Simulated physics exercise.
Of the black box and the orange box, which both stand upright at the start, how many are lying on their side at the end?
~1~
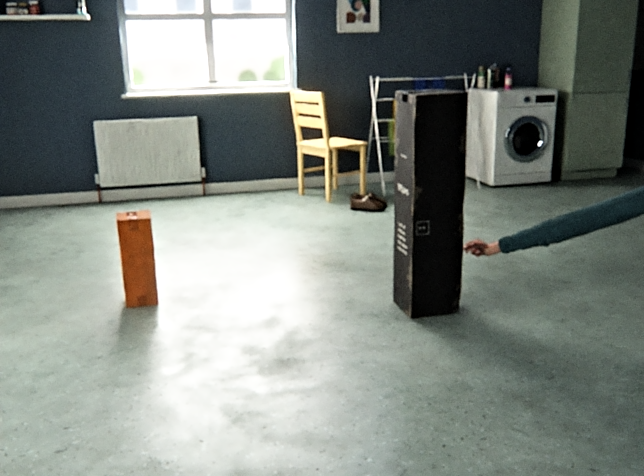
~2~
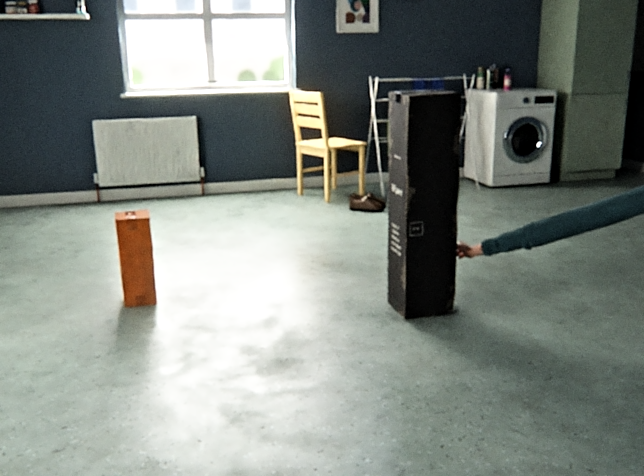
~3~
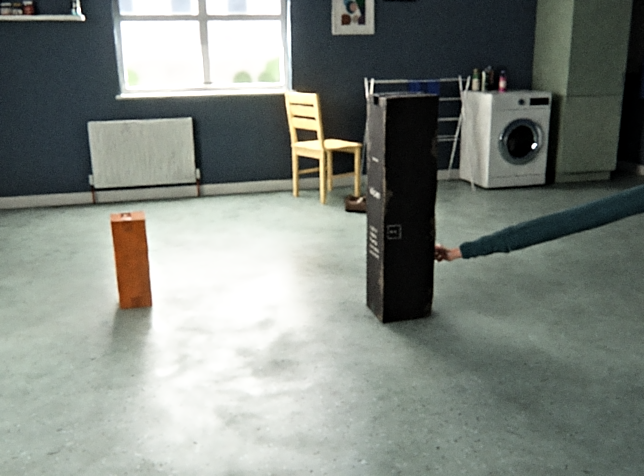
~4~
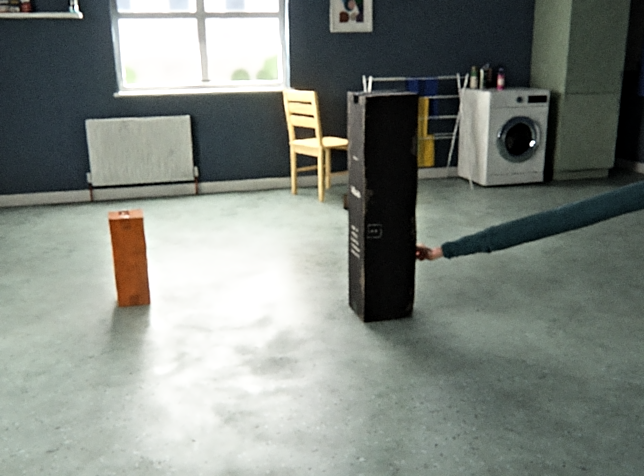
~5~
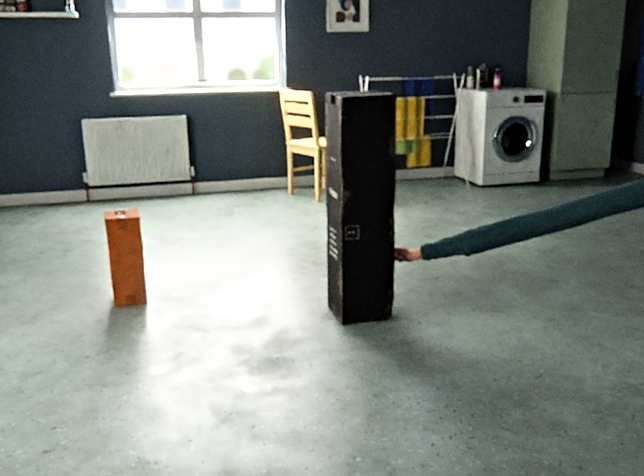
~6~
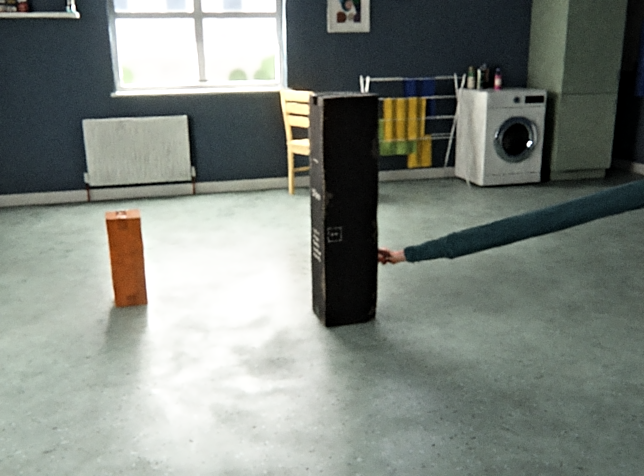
None of them are lying on their side, as the black box and the orange box are both still standing upright at the end.
The clip shows a hand at the end of a long teal sleeve pushing a tall black box steadily leftward across a grey floor, while a smaller orange box stays in place to the left; both boxes remain upright and apart.
